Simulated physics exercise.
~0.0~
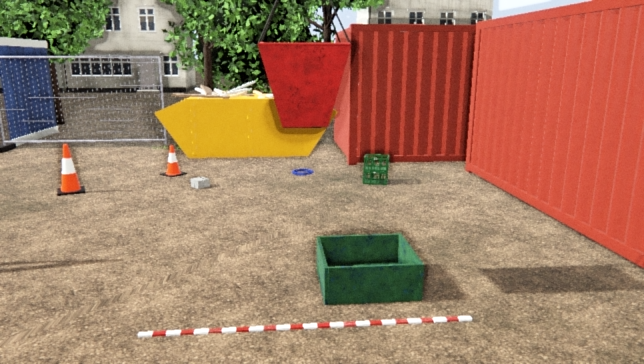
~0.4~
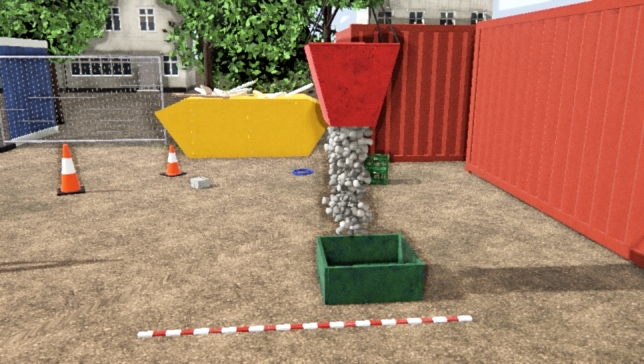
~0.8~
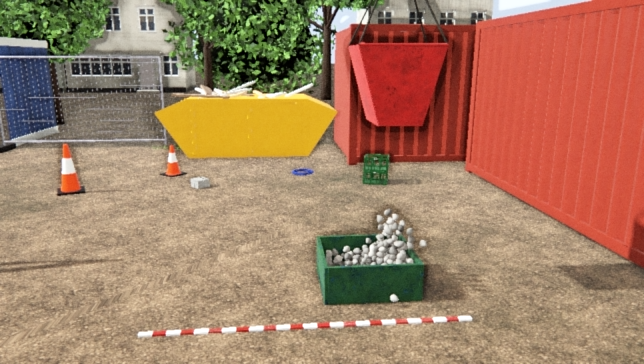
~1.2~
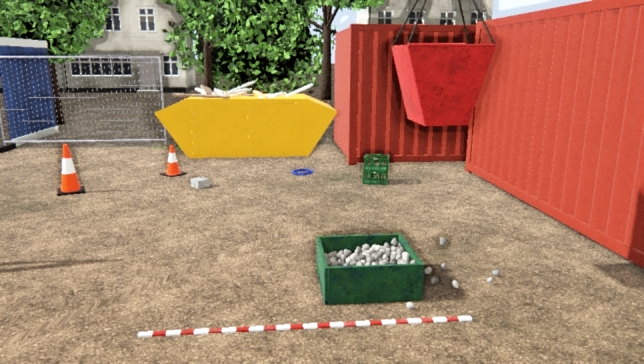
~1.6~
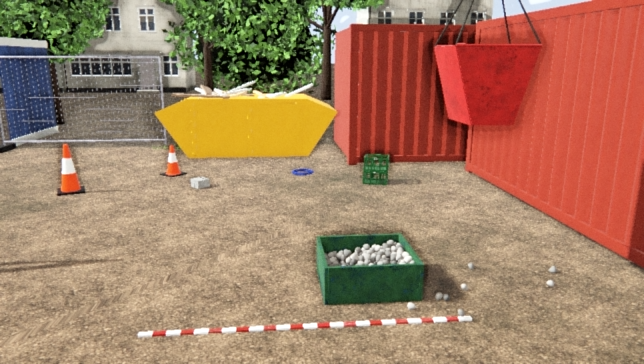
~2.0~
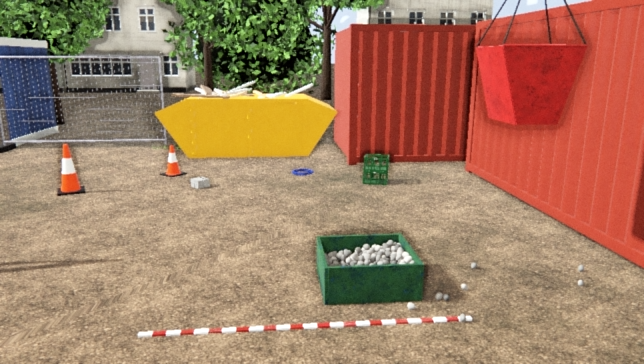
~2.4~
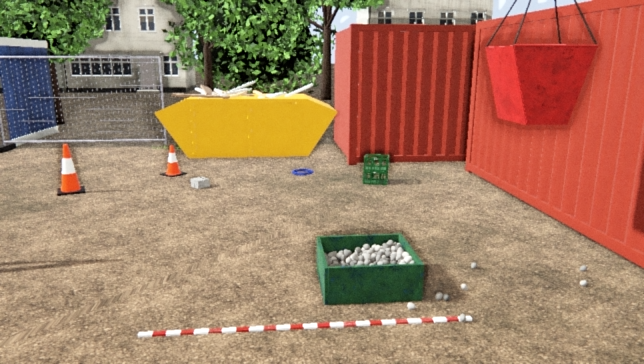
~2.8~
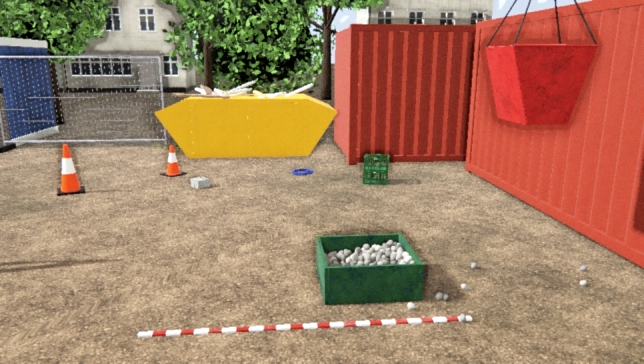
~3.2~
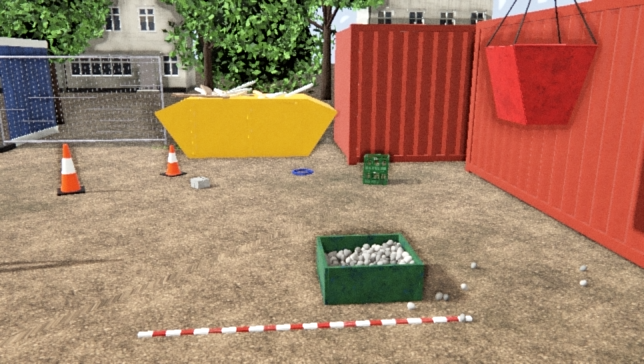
A red skip moves right, drops grey stones mostly into a green bin, and stops empty.
